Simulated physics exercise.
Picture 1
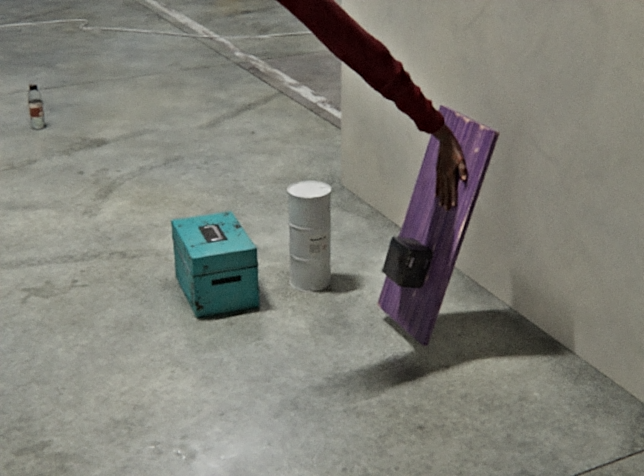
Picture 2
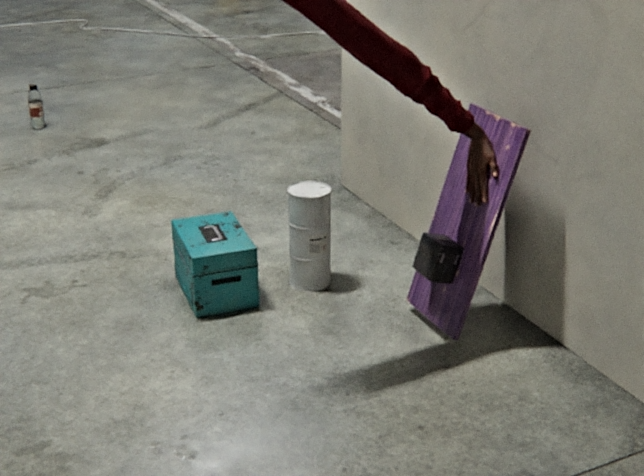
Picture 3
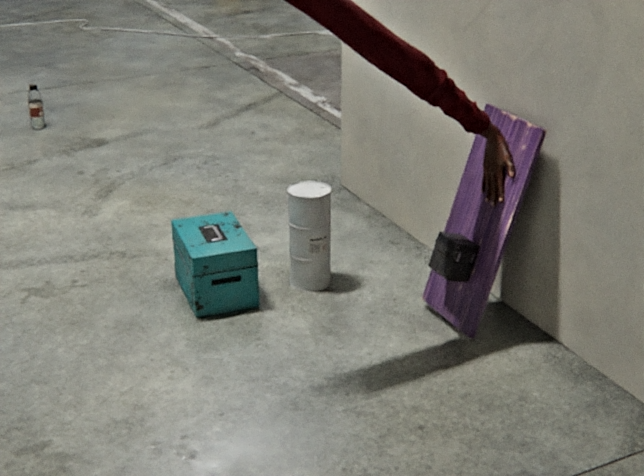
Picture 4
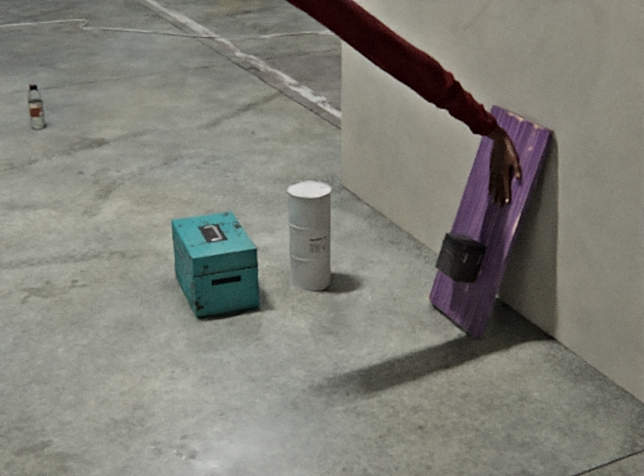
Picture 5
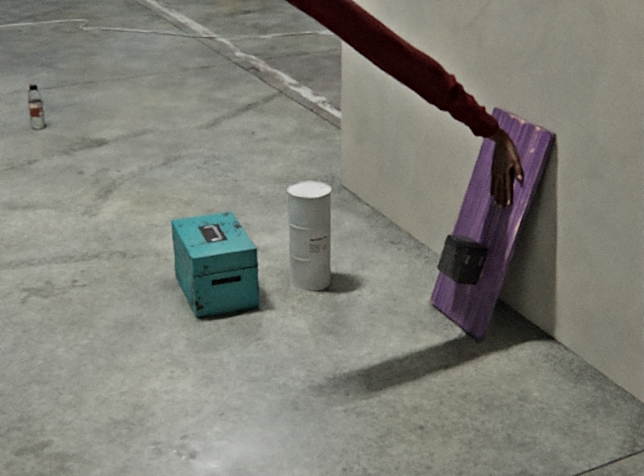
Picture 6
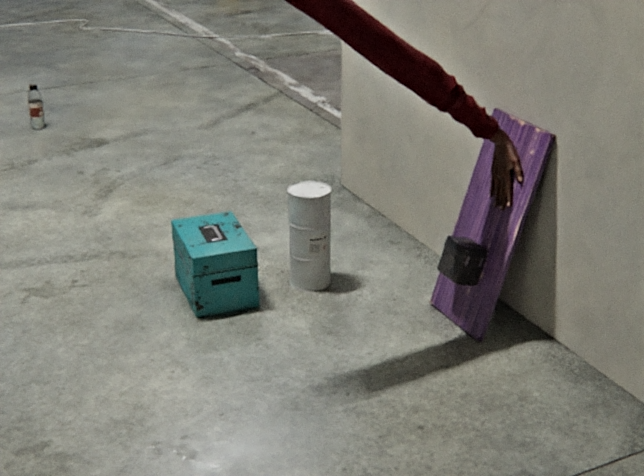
On a concrete floor by a bare wall, a hand moves a purple board right, leaning and holding it against the wall.
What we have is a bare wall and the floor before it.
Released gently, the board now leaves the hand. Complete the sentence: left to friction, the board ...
It keeps its place.
Then, 0.80 s later than the last frame, all is still.
Then, 1.90 s later than the last frame, purple board resting near (489, 224).
When it is over, all 3 as before. End places, in pixels of the last picture, purple board near (489, 224). The board remains leaning.
